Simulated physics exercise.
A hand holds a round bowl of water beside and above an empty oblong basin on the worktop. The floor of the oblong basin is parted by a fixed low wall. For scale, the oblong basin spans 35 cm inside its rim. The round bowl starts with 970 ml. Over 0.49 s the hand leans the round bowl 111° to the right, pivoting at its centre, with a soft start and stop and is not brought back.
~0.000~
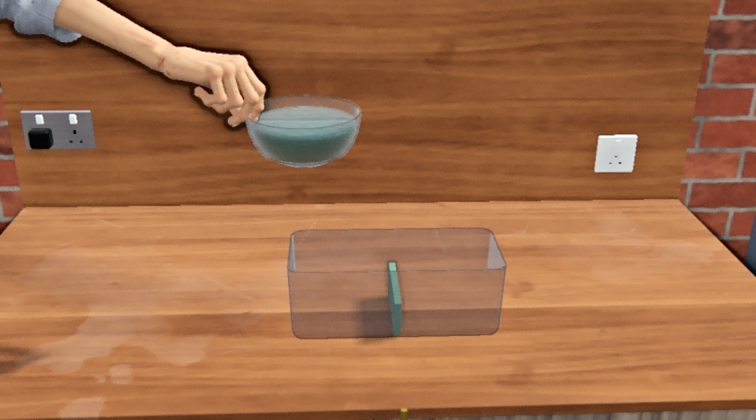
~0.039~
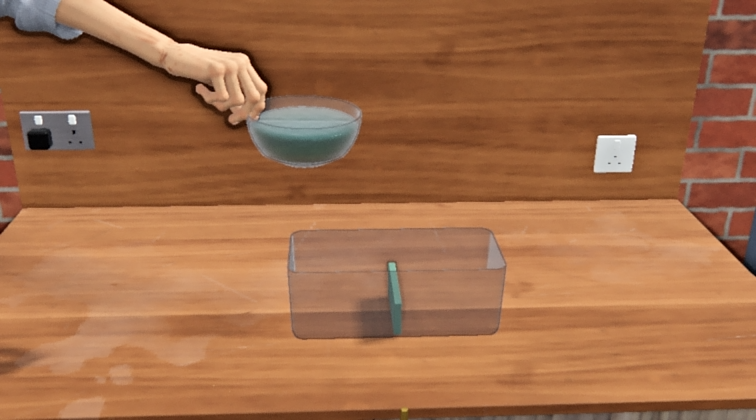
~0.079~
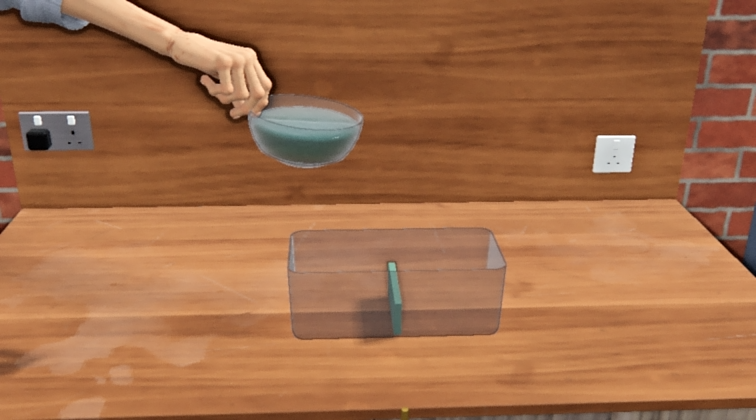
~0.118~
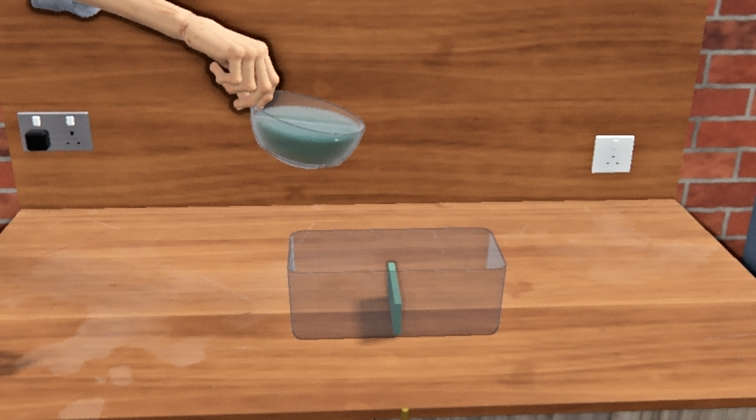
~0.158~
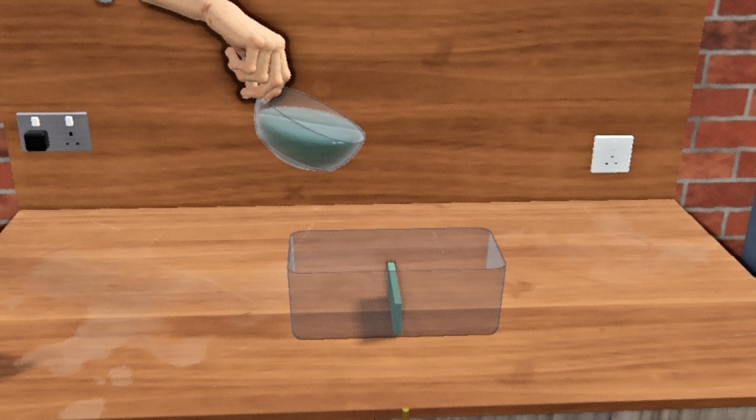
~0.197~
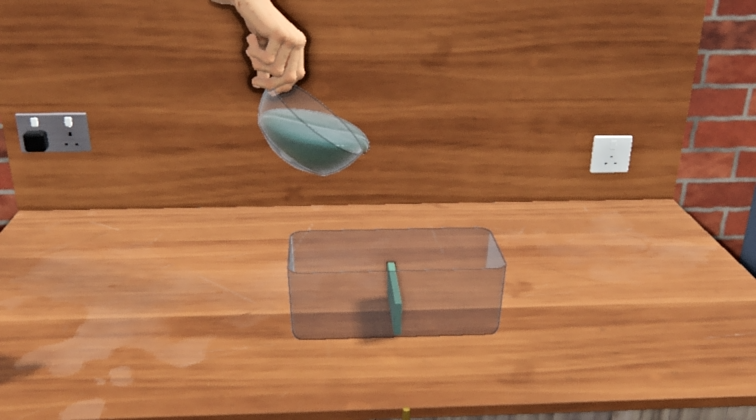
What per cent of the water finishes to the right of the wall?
The far part has some 40 per cent.
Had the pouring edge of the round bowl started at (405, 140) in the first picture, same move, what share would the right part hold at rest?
In that case some 70 per cent.
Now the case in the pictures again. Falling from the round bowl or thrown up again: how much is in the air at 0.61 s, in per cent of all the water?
Some 8 per cent.
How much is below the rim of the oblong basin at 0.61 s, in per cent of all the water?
Some 90 per cent.
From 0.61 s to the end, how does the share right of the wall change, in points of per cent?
The share moves up, by some 1 per cent.
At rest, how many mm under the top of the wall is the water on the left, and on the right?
Left about 40 mm, right about 44 mm.
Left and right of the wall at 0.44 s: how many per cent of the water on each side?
Left about 8, right about 24.
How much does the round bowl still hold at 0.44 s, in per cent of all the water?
About 6 per cent.
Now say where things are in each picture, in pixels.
It leans 0°; its right rim is at (360, 112); the water meets the walls at (250, 121) and (357, 120); the oblong basin's rim runs from (290, 252) to (499, 248); the wall's top is at (395, 283), in the first picture.
It leans 2°; its right rim is at (361, 114); the water meets the walls at (250, 120) and (358, 121), in the second picture.
It leans 7°; its right rim is at (362, 119); the water meets the walls at (251, 118) and (359, 124), in the third picture.
It leans 15°; its right rim is at (364, 127); the water meets the walls at (254, 115) and (361, 127), in the fourth picture.
It leans 26°; its right rim is at (364, 138); the water meets the walls at (257, 114) and (364, 131); 1 per cent is over the edge, in the fifth picture.
It leans 39°; its right rim is at (361, 150); the water meets the walls at (261, 115) and (349, 134); 6 per cent is over the edge, in the sixth picture.
After 0.44 s the tilt is 108° and 6 per cent is still to pour, 8 is left of the wall and 24 right of it.
After 0.61 s the tilt is 111° and 0 per cent is still to pour, 51 is left of the wall and 39 right of it.
After 0.79 s the tilt is 111° and 0 per cent is still to pour, 42 is left of the wall and 36 right of it.
After 0.99 s the tilt is 111° and 0 per cent is still to pour, 49 is left of the wall and 40 right of it.
In the end 49 per cent lies left of the wall, 40 right of it and 10 outside.
